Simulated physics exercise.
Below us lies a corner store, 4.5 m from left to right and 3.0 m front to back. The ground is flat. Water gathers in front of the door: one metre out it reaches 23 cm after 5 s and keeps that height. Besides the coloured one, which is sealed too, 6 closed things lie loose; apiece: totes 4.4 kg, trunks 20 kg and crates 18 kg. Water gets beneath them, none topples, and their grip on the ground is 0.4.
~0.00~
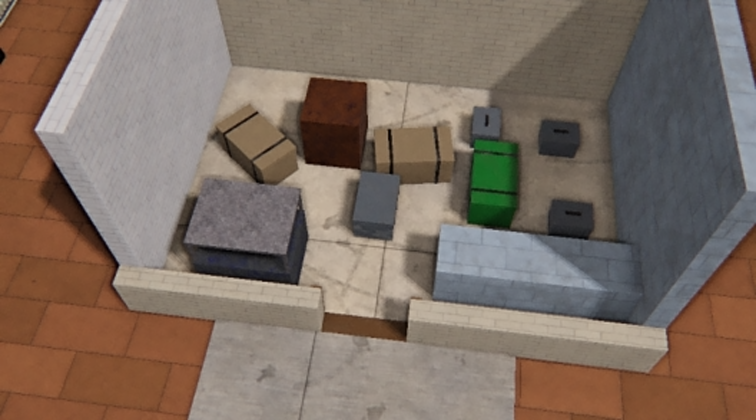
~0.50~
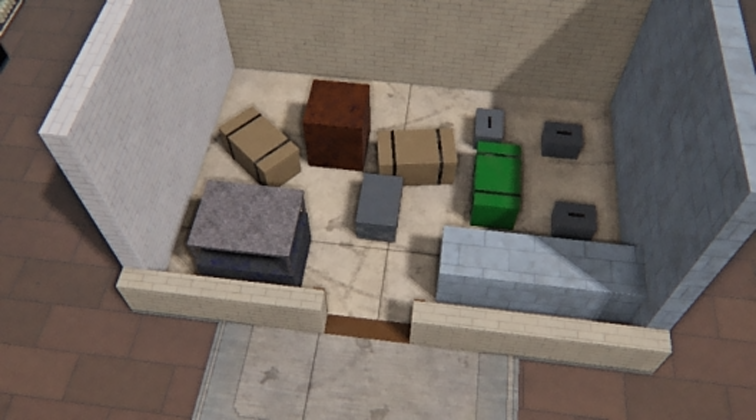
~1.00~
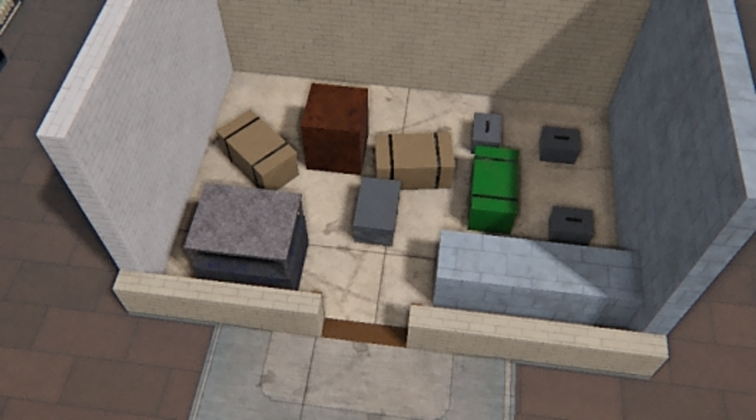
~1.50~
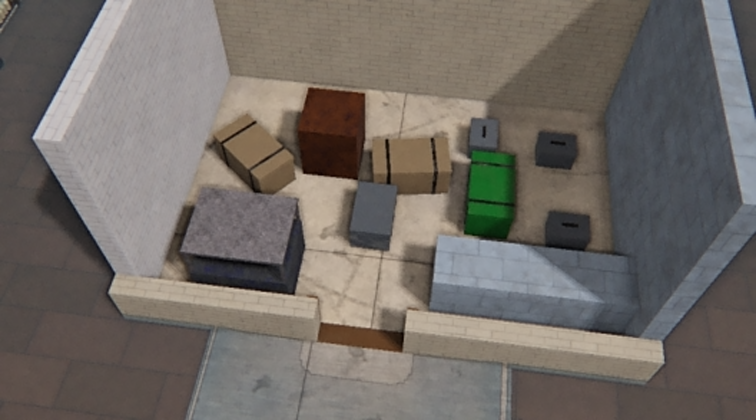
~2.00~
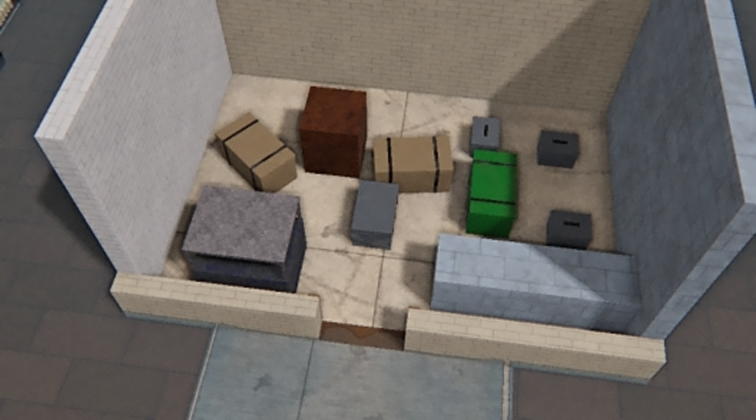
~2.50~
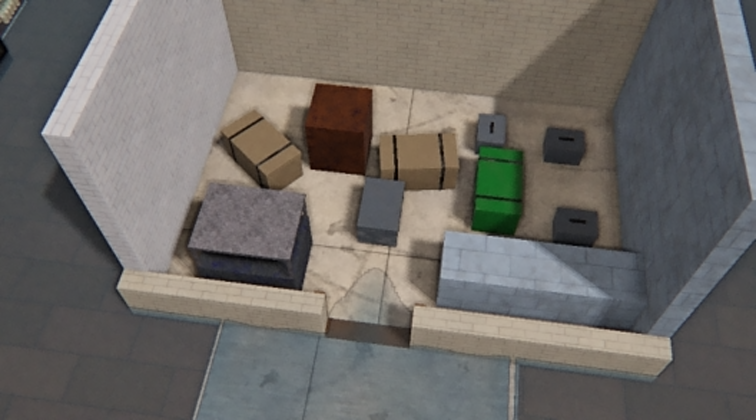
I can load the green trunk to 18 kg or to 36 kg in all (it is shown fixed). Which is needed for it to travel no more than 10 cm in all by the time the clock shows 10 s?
I expect that only the larger load is enough.
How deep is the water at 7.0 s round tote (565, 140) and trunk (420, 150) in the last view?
Roughly 1 and 5 cm.
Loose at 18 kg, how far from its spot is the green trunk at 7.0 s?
Roughly 40 cm.
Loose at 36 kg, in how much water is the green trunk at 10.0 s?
About 5 cm.
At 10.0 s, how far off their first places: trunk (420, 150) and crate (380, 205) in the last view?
In that order: 150 cm, 150 cm.
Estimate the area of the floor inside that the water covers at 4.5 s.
Some 3.0 m2.
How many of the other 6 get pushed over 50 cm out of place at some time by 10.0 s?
4 of them.
After 3.5 s the green trunk would be 0 cm from its start with 18 kg and 0 cm from its start with 36 kg; 0 cm of water round it then.
After 4.5 s the green trunk would be 0 cm from its start with 18 kg and 0 cm from its start with 36 kg; 3 cm of water round it then.
After 7.0 s the green trunk would be 41 cm from its start with 18 kg and 0 cm from its start with 36 kg; 4 cm of water round it then.
After 10.0 s the green trunk would be 22 cm from its start with 18 kg and 0 cm from its start with 36 kg; 5 cm of water round it then.
